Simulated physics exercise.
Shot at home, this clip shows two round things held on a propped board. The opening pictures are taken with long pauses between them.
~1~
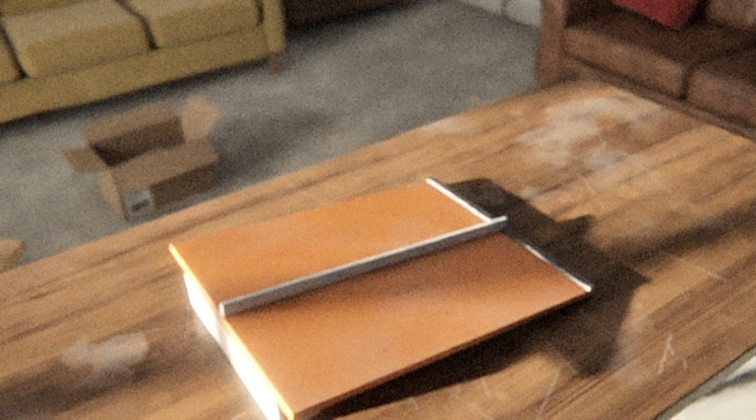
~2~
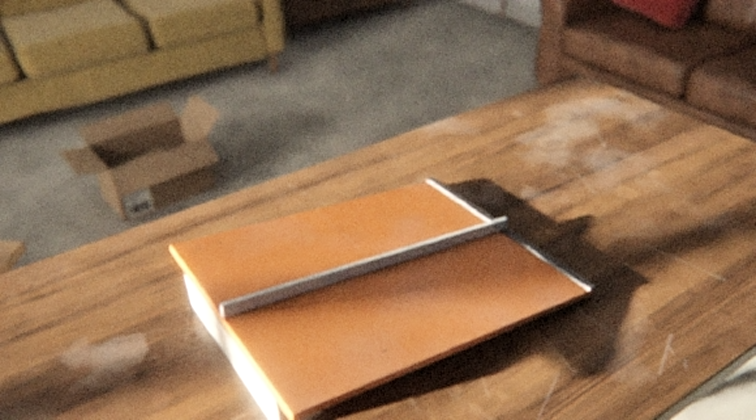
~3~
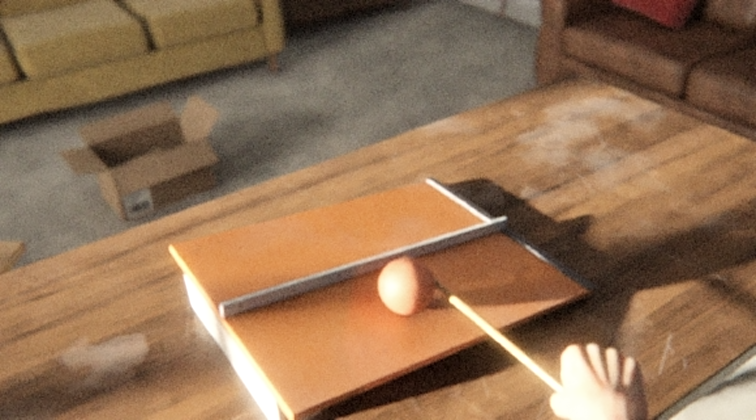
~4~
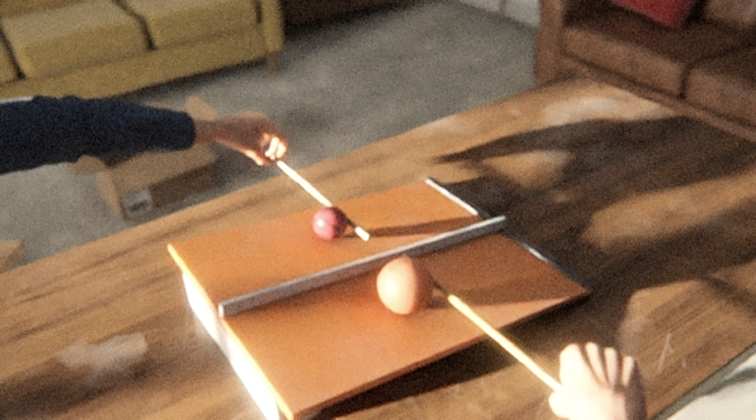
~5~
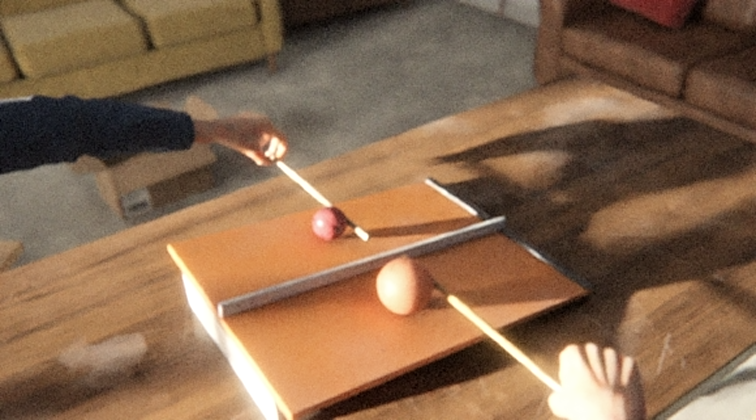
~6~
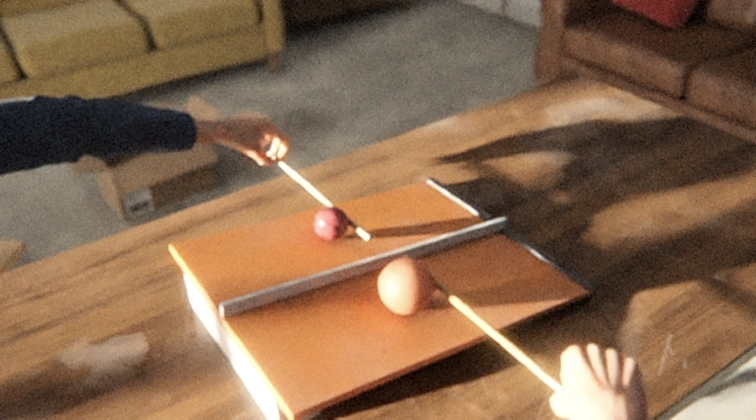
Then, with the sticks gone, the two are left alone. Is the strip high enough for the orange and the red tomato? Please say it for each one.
In the end looks like the orange will keep going past the strip; looks like the red tomato will keep going past the strip.
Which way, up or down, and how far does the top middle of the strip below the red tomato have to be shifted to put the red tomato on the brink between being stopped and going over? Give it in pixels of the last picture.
Shift: Approx. 4 px, direction up.
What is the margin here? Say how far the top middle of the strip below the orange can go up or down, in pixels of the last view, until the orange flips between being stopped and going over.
The switch comes 4 pixels further up.
Then, 0.66 s past the last view, orange rolling on the board near (498, 255); red tomato rolling on the board near (414, 203).
Then, 1.14 s past the last view, orange off the board near (621, 211); red tomato off the board near (521, 174).
Finally, the orange goes over the end; the red tomato goes over the end.
